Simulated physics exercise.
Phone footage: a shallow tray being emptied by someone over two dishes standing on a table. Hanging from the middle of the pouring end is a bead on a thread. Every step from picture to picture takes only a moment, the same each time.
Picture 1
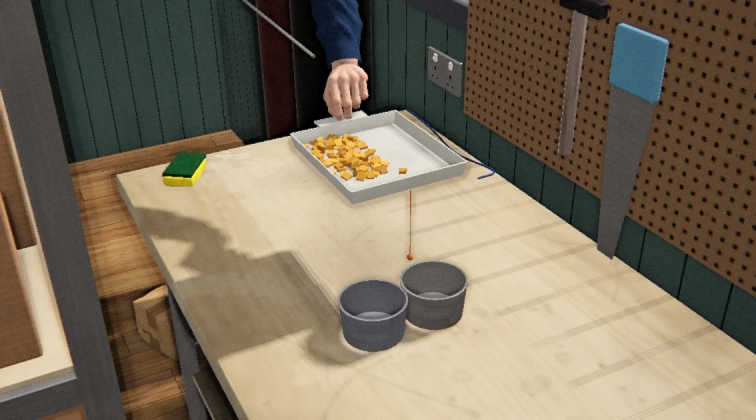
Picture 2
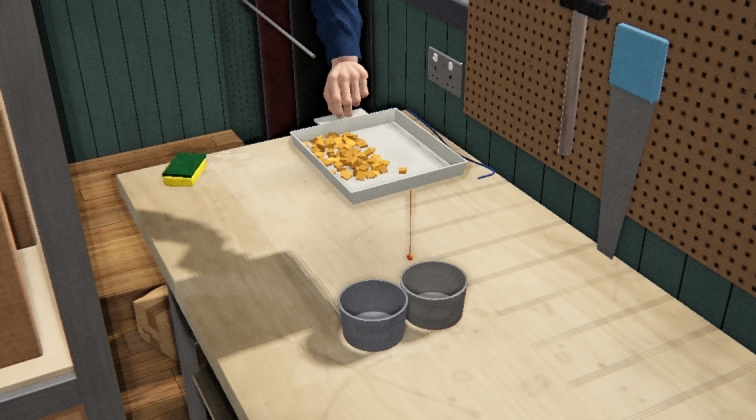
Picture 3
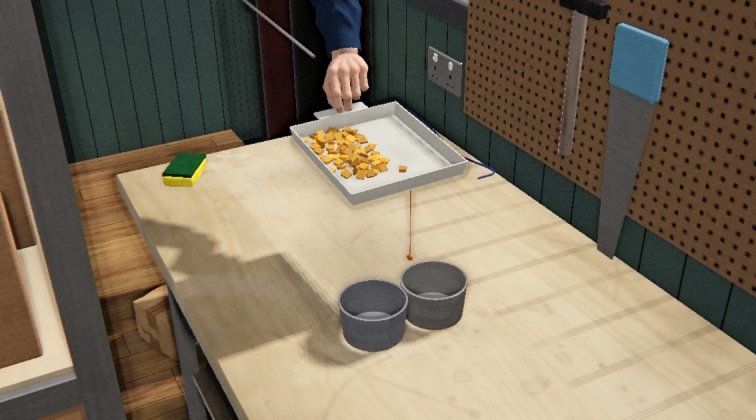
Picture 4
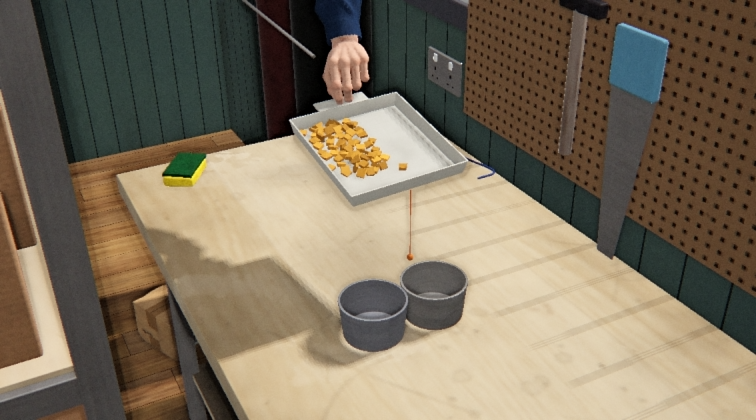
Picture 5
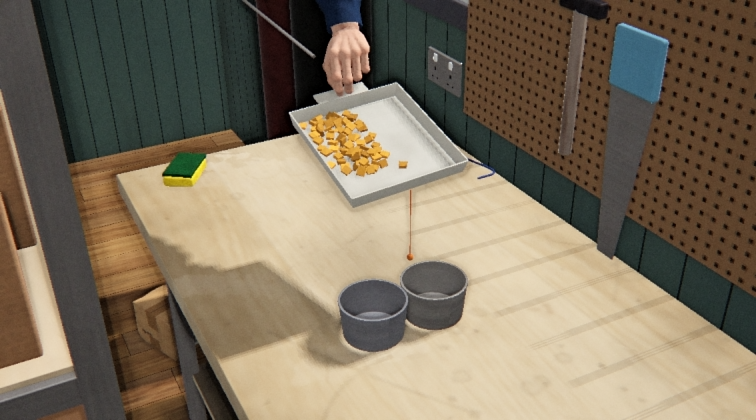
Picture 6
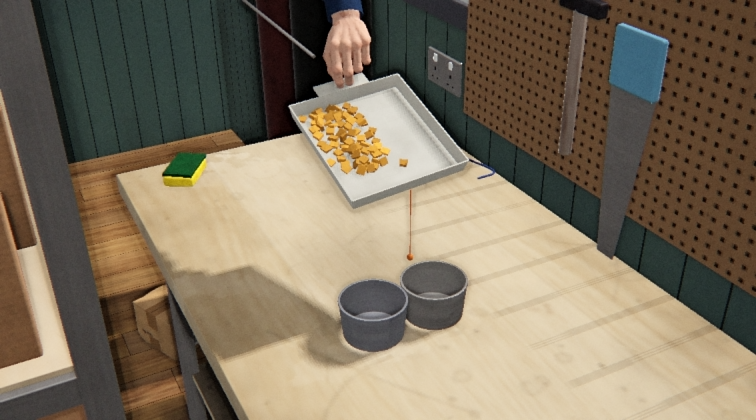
A hand gradually tilting a shallow white tray of small orange crackers above two grey dishes on a wooden table.
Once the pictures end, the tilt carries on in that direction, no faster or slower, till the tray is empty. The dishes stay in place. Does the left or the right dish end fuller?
More lands left.
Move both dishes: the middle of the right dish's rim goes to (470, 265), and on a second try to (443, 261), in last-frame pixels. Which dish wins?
The dish to the left, then the dish to the left.
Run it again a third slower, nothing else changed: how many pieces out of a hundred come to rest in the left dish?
Roughly 80%.
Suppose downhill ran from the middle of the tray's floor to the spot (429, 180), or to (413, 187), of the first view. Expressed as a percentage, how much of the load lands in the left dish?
I'd say some 0 in a hundred at first, then 30 in a hundred.
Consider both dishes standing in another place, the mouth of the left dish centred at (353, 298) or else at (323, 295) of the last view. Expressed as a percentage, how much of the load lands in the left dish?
I'd say about 60 percent, followed by about 20 percent.
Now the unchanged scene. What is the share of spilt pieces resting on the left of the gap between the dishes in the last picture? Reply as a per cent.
It comes out at roughly 80 percent.
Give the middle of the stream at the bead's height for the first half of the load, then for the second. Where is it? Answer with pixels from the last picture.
Around (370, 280), followed by around (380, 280).
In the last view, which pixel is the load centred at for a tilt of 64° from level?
Around (368, 189).
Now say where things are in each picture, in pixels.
The first frame shows corners of the pouring end at (353, 190) and (463, 161), level; middle of the load at (343, 155), small crackers; left dish at (389, 331); right dish at (451, 310); bead on its thread at (410, 257).
The second frame shows corners of the pouring end at (353, 190) and (463, 161), level; middle of the load at (343, 154).
The third frame shows corners of the pouring end at (353, 192) and (463, 160), tipped barely, lowest at the left corner; middle of the load at (343, 151).
The fourth frame shows corners of the pouring end at (353, 194) and (464, 160), tipped a little, lowest at the left corner; middle of the load at (343, 146).
The fifth frame shows corners of the pouring end at (354, 196) and (464, 159), tipped a little, lowest at the left corner; middle of the load at (343, 142).
The sixth frame shows corners of the pouring end at (354, 198) and (465, 159), tipped clearly, lowest at the left corner; middle of the load at (344, 138); left dish at (389, 331); right dish at (451, 310).
Soon after the last picture, tray tipped steeply; nearly all on the tray; a stray few in the air.
A little later, tray tipped past a quarter turn; most on the tray; a small part in the left dish; a stray few in the right dish; a stray few outside both.
Later still, tray tipped past a quarter turn; most in the left dish; a small part in the right dish; a small part outside both.
At rest, tray tipped past a quarter turn; most in the left dish; a small part in the right dish; a small part outside both.
